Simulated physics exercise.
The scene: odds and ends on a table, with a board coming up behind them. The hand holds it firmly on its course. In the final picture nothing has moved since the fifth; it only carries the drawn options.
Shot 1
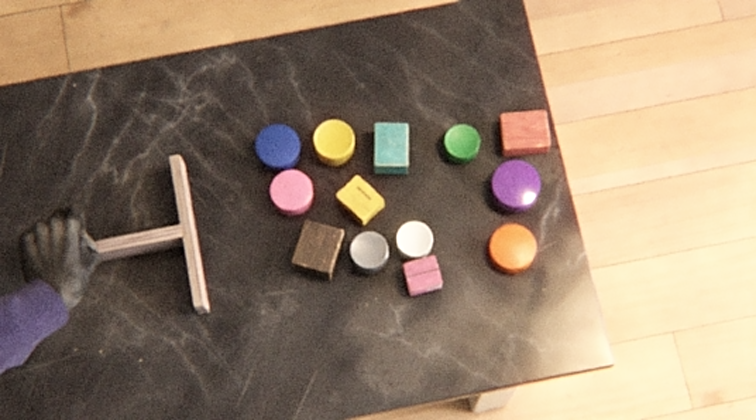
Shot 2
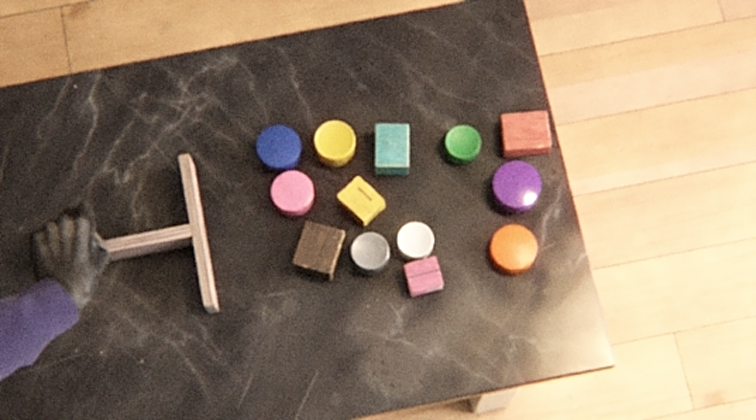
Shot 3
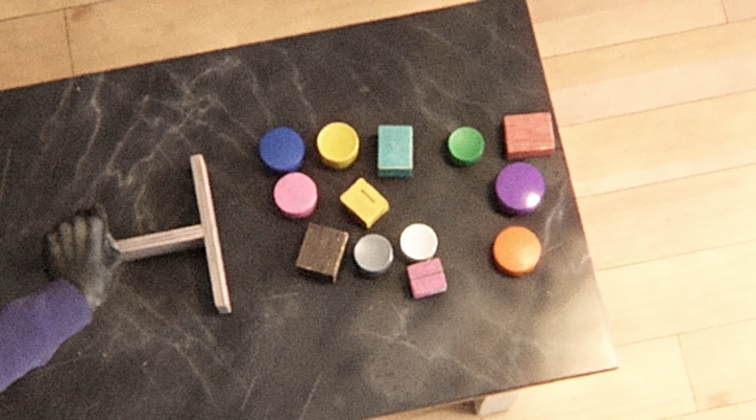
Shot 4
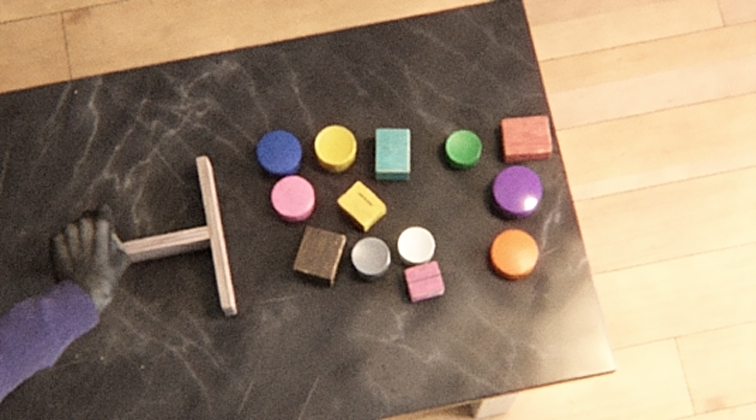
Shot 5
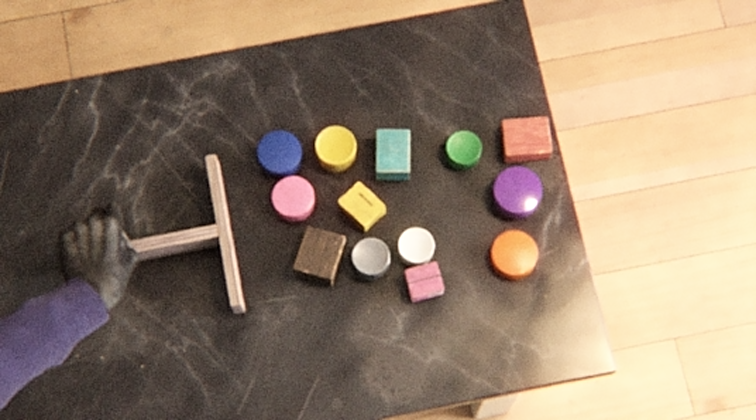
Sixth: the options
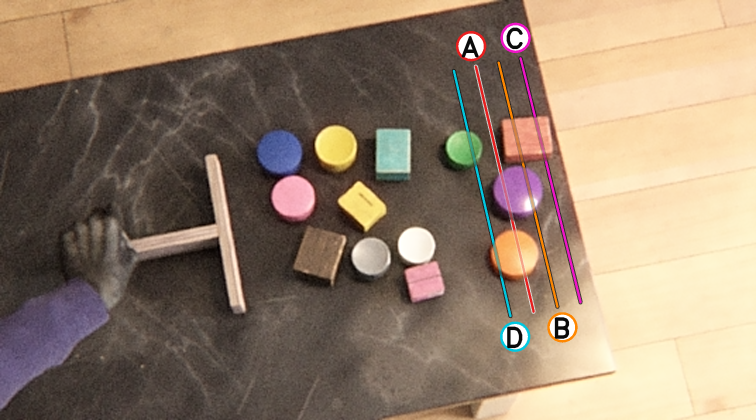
At first, a gloved hand at the left grips a T-shaped board on a dark marbled table, with colourful round pieces and blocks scattered to its right. The hand then slides the board a short way rightward, narrowing the gap, while the pieces stay in their places, untouched.
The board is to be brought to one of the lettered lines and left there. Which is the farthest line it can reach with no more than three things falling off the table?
No farther than A.
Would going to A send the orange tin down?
No.
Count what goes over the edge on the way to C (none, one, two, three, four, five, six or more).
By then, six or more.
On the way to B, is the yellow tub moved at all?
By then, yes.
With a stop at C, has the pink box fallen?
By then, no.
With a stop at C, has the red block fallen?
By then, yes.
On the marked copy, A at (504, 186); B at (527, 181); C at (550, 177); D at (481, 190).
Taking A. A third of the way, board (324, 210); blue pot (337, 138); yellow tub (378, 138).
Two thirds of the way, board (424, 190); purple pot (522, 194); green tub (479, 148).
When it is over, board (502, 175); purple pot over the edge; red block over the edge; two fallen.
As for the rest, B drops six; C drops nine; D is within the limit but short.
